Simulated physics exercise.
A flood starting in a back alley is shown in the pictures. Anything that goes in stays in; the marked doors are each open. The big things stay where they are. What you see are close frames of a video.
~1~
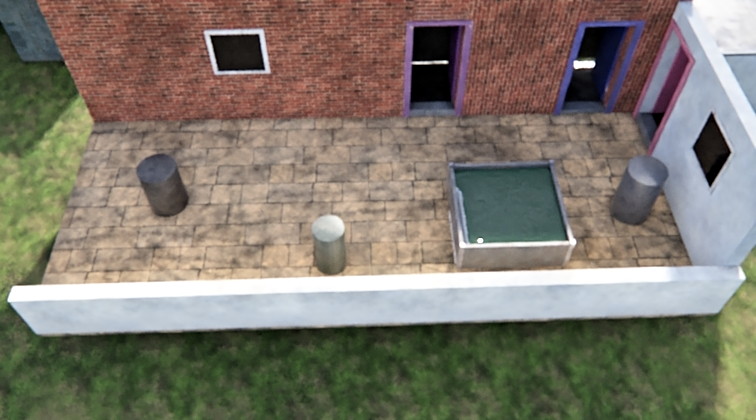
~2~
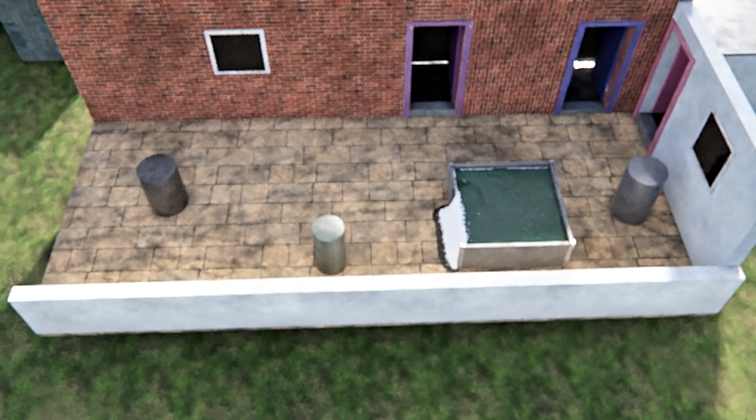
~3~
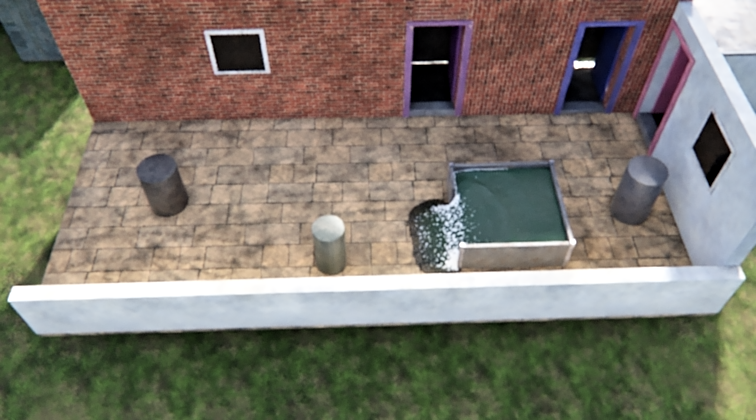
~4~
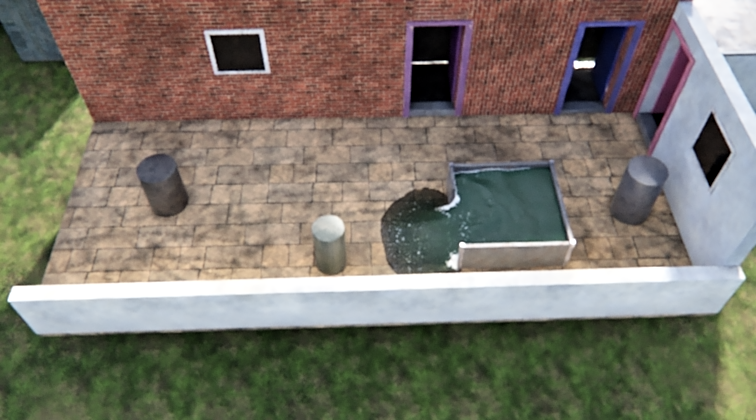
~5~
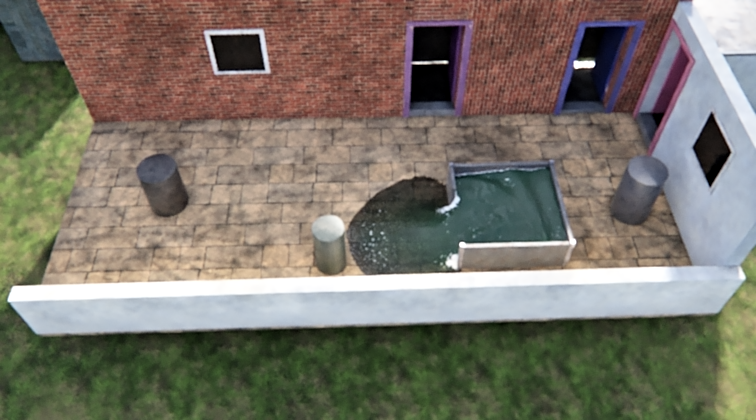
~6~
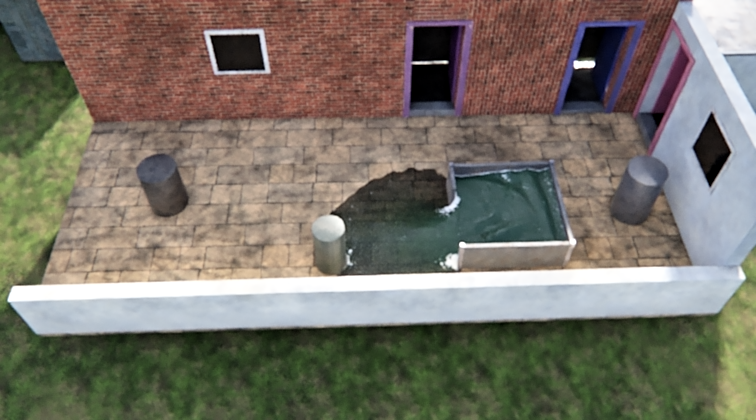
A dark green tank of water with pale walls stands on the right of a paved back alley, seen from high above and in front. Grey cylinders stand at left, centre and right between a red brick wall with purple and blue doorways and a low white wall. The tank's left side opens and water pours out, foaming, then spreads leftward across the paving to the middle cylinder, while the camera stays still.
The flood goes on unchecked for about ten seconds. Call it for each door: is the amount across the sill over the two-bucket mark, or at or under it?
My call: The purple door at or under the mark, the blue door at or under the mark, the pink door at or under the mark.
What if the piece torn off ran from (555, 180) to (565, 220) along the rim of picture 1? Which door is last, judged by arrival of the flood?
Coming last is the one in purple.
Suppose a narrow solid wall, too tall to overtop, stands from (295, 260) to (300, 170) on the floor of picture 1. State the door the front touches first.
My answer is the door marked purple.
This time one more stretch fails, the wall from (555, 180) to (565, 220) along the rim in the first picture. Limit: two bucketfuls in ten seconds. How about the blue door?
Result - blue overshoots.
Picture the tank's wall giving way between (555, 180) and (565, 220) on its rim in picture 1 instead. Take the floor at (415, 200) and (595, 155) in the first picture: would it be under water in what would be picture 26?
Untouched; soaked.
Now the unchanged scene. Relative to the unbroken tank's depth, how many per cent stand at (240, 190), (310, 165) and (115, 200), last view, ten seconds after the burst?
At the three places, in the order asked: Around 6, 8 and 4 per cent.
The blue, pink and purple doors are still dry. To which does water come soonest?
I say the purple one.
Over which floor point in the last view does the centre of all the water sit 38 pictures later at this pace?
At roughly (328, 212).
A moment on, water covers 20 % of the floor; the purple door not reached, the blue door not reached, the pink door not reached.
Next, water covers 35 % of the floor; the purple door not reached, the blue door not reached, the pink door not reached.
Then, water covers 55 % of the floor; the purple door not reached, the blue door not reached, the pink door not reached.
Later, water covers 60 % of the floor; the purple door wet at the sill, nothing in, the blue door not reached, the pink door not reached.
In the end, water covers 75 % of the floor; the purple door wet at the sill, nothing in, the blue door not reached, the pink door not reached.
